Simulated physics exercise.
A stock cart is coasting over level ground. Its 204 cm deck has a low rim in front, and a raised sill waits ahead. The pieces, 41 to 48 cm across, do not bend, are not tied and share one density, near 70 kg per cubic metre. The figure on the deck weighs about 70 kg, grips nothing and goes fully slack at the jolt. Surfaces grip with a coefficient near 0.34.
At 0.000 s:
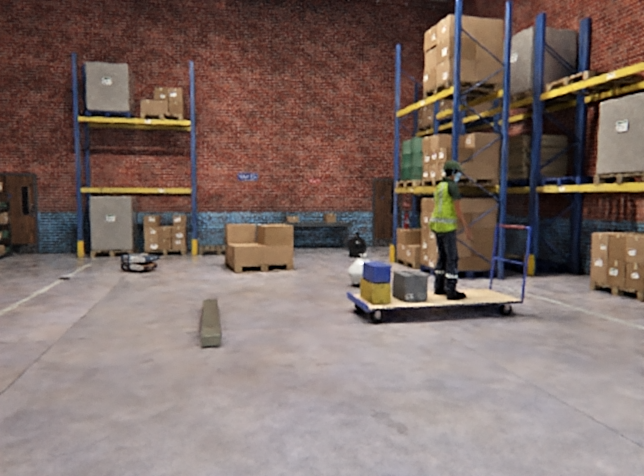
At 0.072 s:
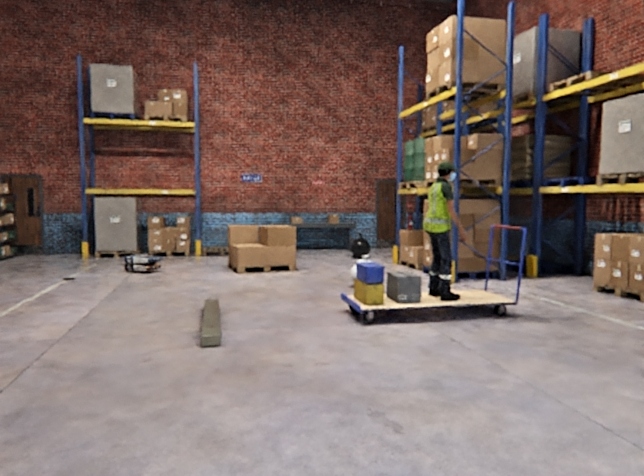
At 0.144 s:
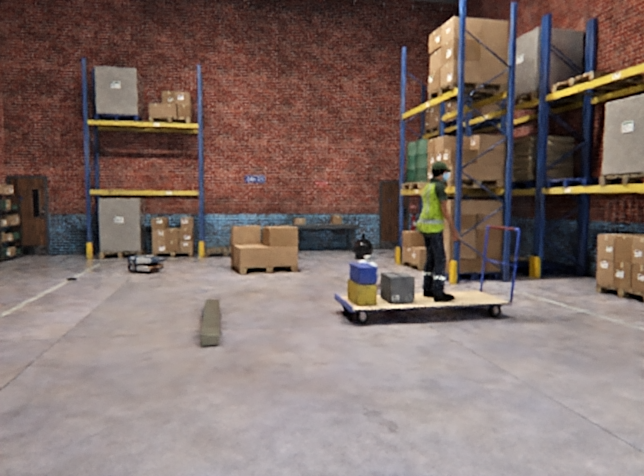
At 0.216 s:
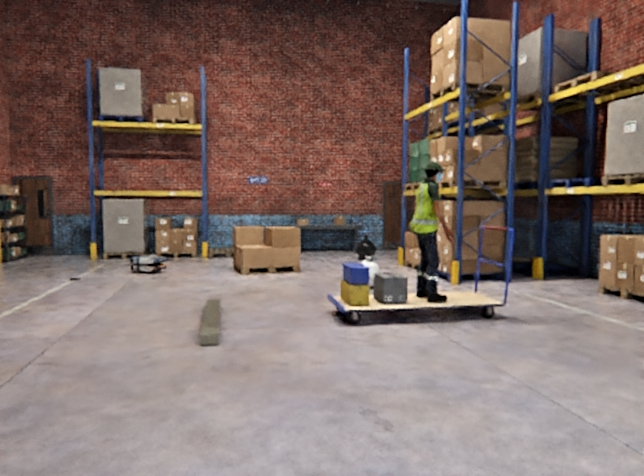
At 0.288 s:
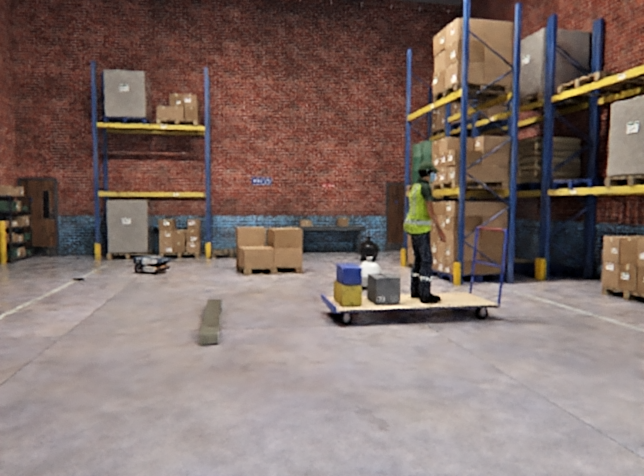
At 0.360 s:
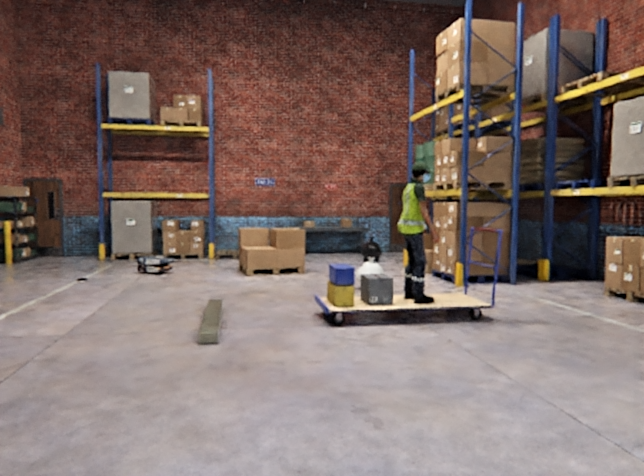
A flat cart carrying a worker in a yellow-green vest, a blue tote and a grey carton rolled slowly leftward across a warehouse floor, while the worker stayed standing and shifted their arms.
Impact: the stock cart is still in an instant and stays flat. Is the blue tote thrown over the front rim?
The blue tote comes off.
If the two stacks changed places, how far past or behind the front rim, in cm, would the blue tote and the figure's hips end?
In that case blue 40 behind, hips 50 behind.
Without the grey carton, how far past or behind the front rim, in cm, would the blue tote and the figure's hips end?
In that case blue 60 past, hips 50 behind.
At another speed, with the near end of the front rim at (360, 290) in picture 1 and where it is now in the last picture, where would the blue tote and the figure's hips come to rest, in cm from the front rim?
Then blue 80 past, hips 20 behind.
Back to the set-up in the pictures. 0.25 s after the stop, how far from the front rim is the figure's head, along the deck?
About 100 cm behind the rim.
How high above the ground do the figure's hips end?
Some 65 cm up.
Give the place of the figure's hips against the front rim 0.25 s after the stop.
Some 75 cm behind it.
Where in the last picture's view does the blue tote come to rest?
At about (157, 316).
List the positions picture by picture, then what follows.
The first picture shows blue tote (376, 272), grey carton (410, 286), rim corner (367, 308); 176 cm short of the stop.
The second picture shows blue tote (370, 273), grey carton (404, 287), rim corner (360, 309); 166 cm short of the stop.
The third picture shows blue tote (363, 273), grey carton (397, 287), rim corner (352, 309); 157 cm short of the stop.
The fourth picture shows blue tote (356, 274), grey carton (390, 288), rim corner (344, 310); 148 cm short of the stop.
The fifth picture shows blue tote (349, 274), grey carton (383, 288), rim corner (335, 310); 138 cm short of the stop.
The sixth picture shows blue tote (341, 275), grey carton (376, 289), rim corner (327, 311); 129 cm short of the stop. Speed about 1.3 m/s.
After 1.35 s the deck stops.
After 1.90 s the blue tote is 16 cm past the rim, tilted 90°, near (198, 302) in the last picture's view.
After 2.35 s the blue tote is 61 cm past the rim, tilted 180°, near (159, 316) in the last picture's view.
Final state at 4.2 s, past the rim, blue tote; behind it, yellow carton, grey carton and the figure's hips.
